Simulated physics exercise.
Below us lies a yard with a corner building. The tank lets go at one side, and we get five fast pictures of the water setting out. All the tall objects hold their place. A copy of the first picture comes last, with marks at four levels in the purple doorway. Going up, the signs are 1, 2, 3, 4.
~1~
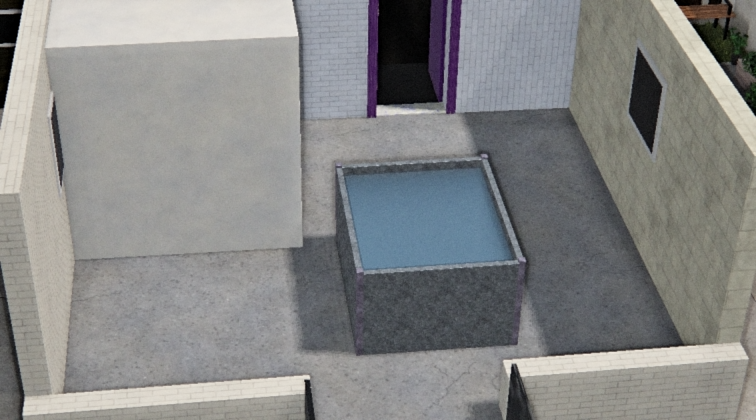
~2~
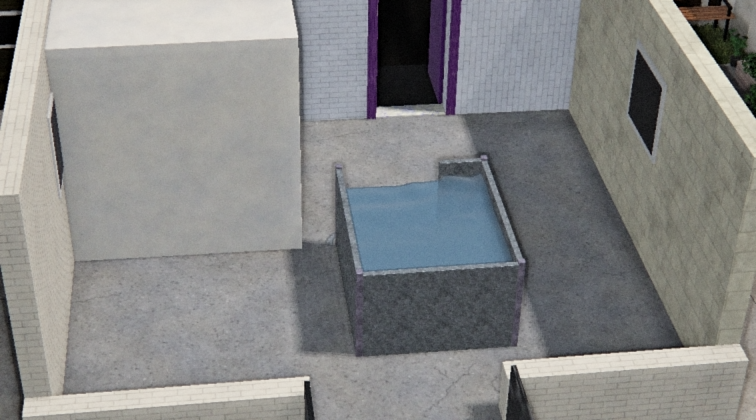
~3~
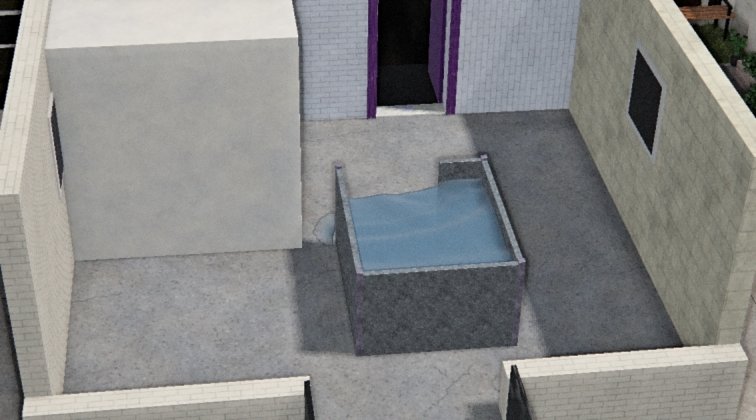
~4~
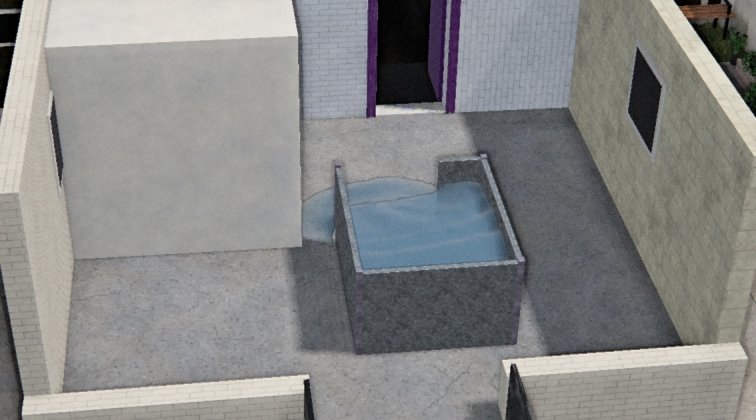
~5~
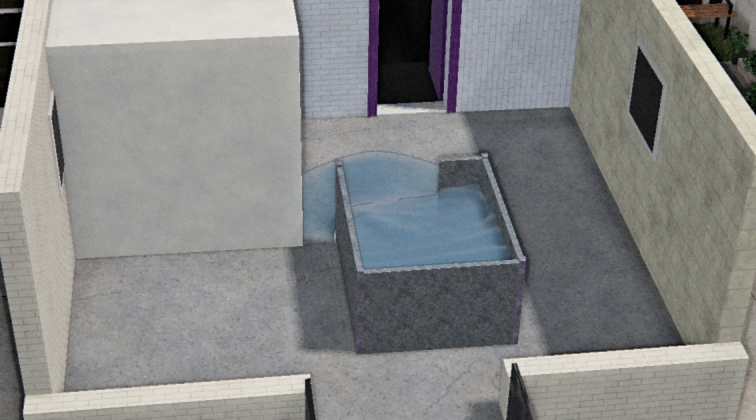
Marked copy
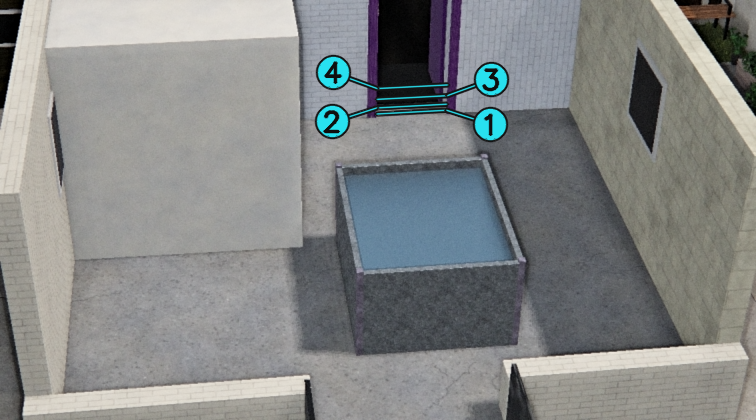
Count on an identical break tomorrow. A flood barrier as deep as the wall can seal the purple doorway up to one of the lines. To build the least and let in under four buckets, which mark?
That is line 4.
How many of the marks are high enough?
One.
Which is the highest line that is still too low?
3 it is.
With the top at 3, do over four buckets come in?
Yes, it does.
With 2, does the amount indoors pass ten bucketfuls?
Yes.
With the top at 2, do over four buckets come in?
Yes.
On the marked copy, 1 at (411, 112); 2 at (411, 106); 3 at (412, 97); 4 at (412, 86); from the bottom up 1, 2, 3, 4.
Choosing 1, dozens of bucketfuls pour in.
Choosing 2, dozens of bucketfuls pour in.
Choosing 3, about 9 bucketfuls get in.
Choosing 4, a splash gets over, under a bucket.
